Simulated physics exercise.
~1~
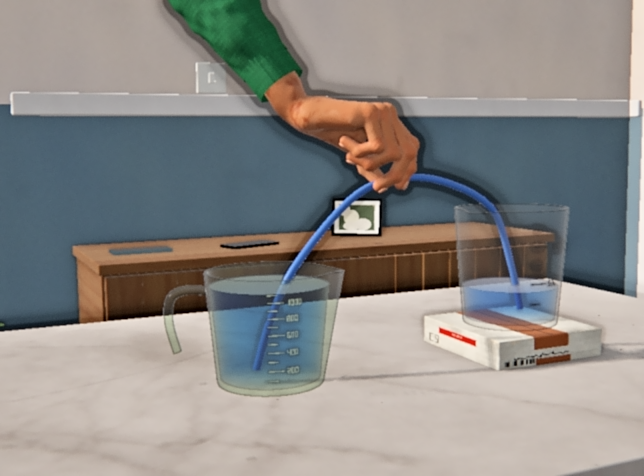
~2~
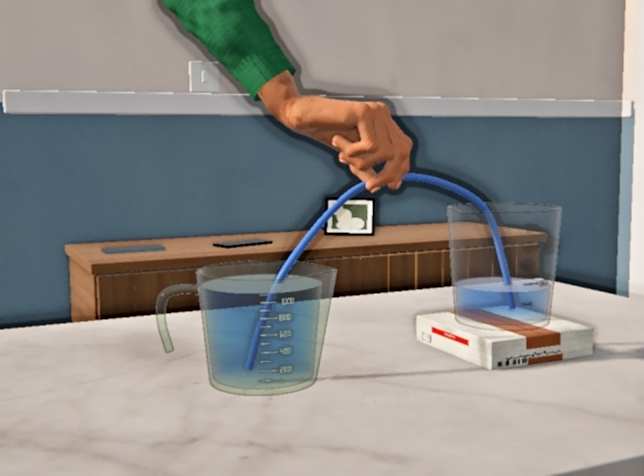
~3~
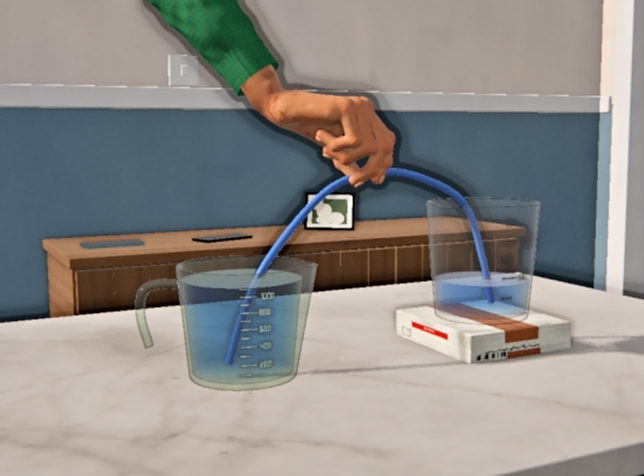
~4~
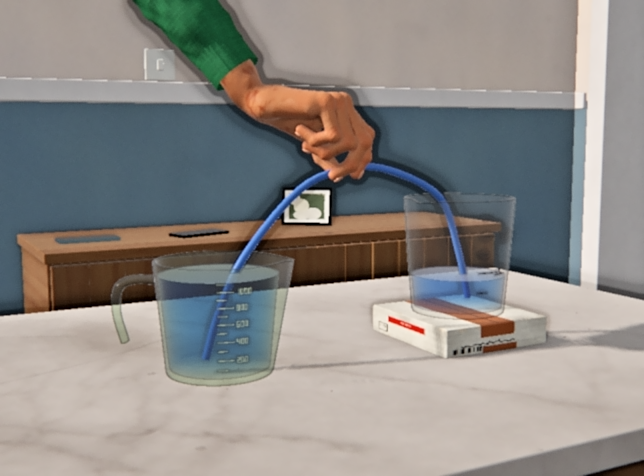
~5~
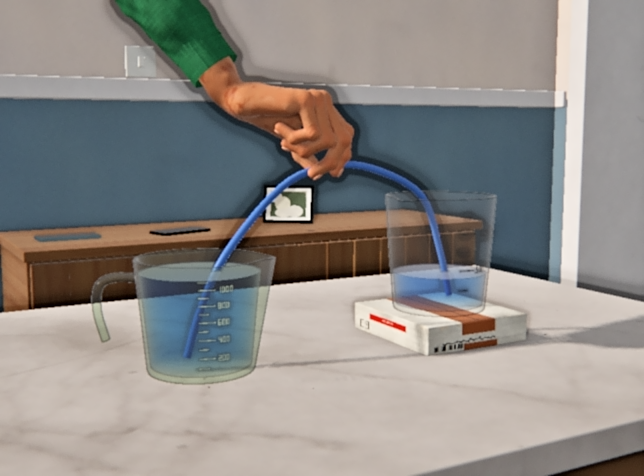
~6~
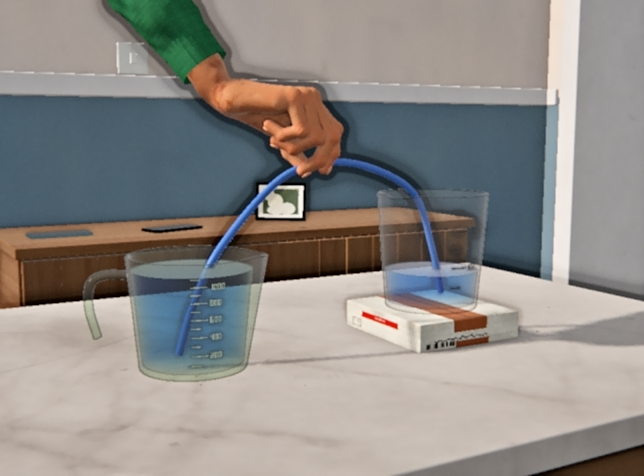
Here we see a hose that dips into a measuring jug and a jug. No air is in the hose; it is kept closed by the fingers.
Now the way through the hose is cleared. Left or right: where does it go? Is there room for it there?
It flows to the right, and the receiving one holds it all.
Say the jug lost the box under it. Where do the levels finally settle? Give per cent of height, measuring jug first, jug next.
About 60 percent first and 50 percent second.
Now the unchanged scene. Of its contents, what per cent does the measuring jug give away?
Near 15 %, give or take.
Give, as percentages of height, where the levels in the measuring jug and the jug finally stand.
The first at 75 per cent, the second at 40 per cent.
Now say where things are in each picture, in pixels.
The first picture shows nothing flows; measuring jug (270, 324) nearly full, on the top itself; jug (511, 262) about a quarter full, up on the box.
The second picture shows fingers on the hose; measuring jug nearly full, surface at (262, 284); jug about a quarter full, surface at (503, 285).
The third picture shows still shut; measuring jug (242, 318) nearly full; jug (482, 256) about a quarter full.
In the fourth picture, the hose is pinched; measuring jug nearly full, surface at (218, 274); jug about a quarter full, surface at (458, 274).
The fifth picture shows nothing flows; measuring jug (200, 311) nearly full, on the top itself; jug (440, 249) about a quarter full, up on the box.
The sixth picture shows fingers on the hose; measuring jug nearly full, surface at (192, 269); jug about a quarter full, surface at (432, 269).
Next, the measuring jug is about three quarters full; the jug is about a third full.
Finally, the measuring jug is about three quarters full; the jug is about a third full; the two surfaces are level.
